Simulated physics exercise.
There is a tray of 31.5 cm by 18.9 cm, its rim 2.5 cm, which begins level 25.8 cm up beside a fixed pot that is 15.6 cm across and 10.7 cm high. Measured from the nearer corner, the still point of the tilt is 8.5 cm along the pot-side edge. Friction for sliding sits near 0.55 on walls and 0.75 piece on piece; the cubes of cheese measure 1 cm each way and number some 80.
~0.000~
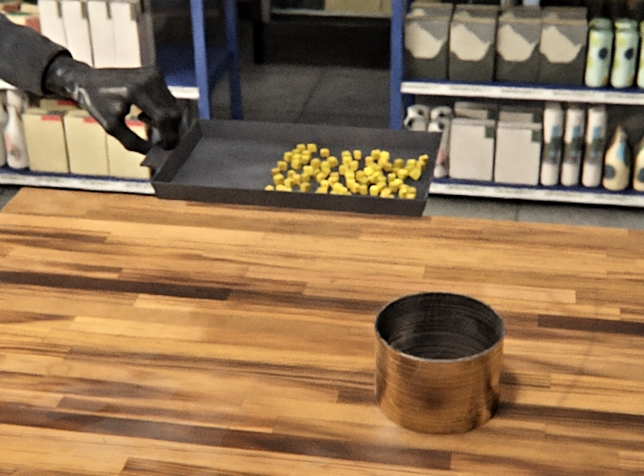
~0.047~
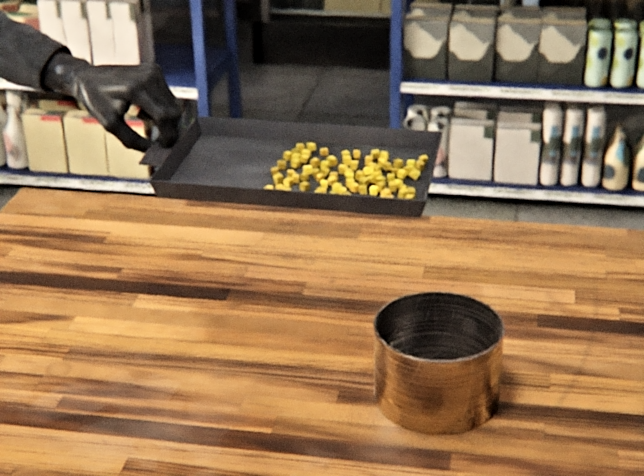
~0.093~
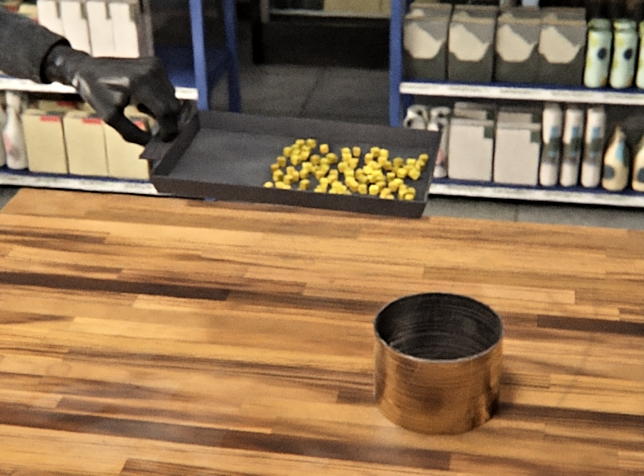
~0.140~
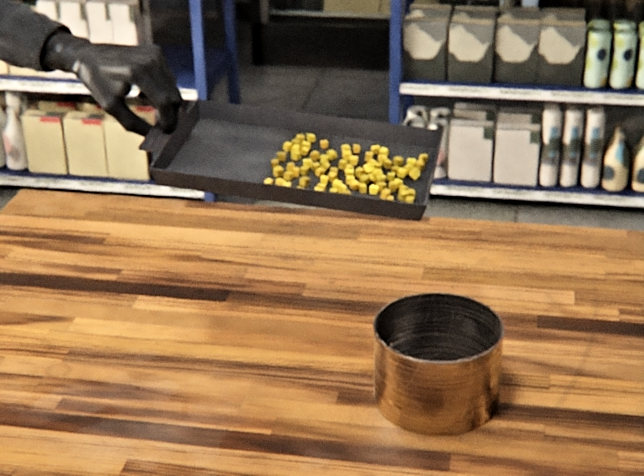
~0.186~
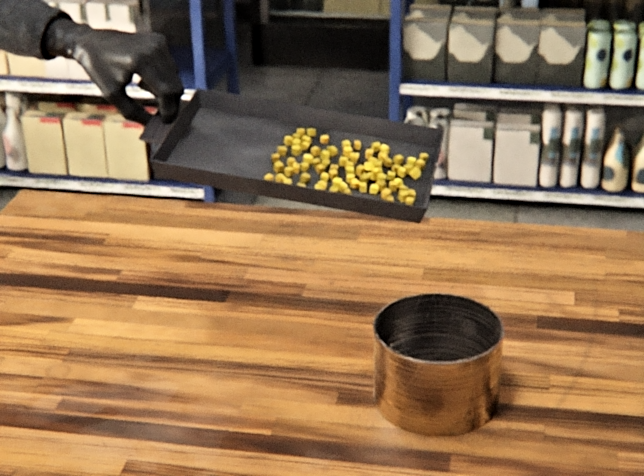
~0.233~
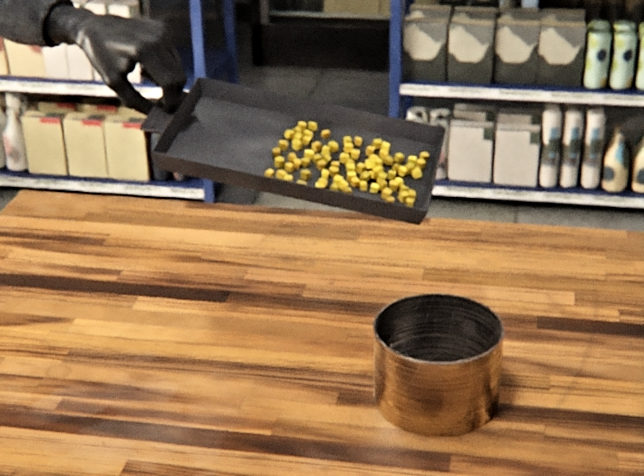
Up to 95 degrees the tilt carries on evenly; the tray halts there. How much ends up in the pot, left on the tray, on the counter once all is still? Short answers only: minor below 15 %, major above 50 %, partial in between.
At the end, pot: Will probably see over half the pieces. Tray: Will probably see a small number. Counter: Will probably see a small number.
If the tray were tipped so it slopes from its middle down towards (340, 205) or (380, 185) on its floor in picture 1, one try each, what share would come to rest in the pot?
I'd put it at about 90 per cent for the first tilt and about 60 per cent for the second.
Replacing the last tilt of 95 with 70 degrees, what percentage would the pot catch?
That would be around 15 percent.
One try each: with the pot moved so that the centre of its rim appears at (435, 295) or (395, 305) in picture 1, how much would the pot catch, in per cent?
In order, about 30 and about 45 per cent.
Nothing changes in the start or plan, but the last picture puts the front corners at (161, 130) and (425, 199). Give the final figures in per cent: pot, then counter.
In the pot: 30 per cent; on the counter: 65 per cent.
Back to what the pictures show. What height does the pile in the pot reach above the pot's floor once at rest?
Roughly 1.5 centimetres.
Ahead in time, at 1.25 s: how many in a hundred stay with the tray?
Reading: Approx. 80%.
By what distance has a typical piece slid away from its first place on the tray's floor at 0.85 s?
Displacement on the tray: About 6 cm.
After 0.85 s, tilt 51 degrees; the tray holds 100 %, the pot 0 %.
After 1.25 s, tilt 77 degrees; the tray holds 80 %, the pot 15 %.
After 1.74 s, tilt 95 degrees; the tray holds 45 %, the pot 30 %.
By 2.8 s all is still; pot 100 %, tray 0 %, counter 0 %.
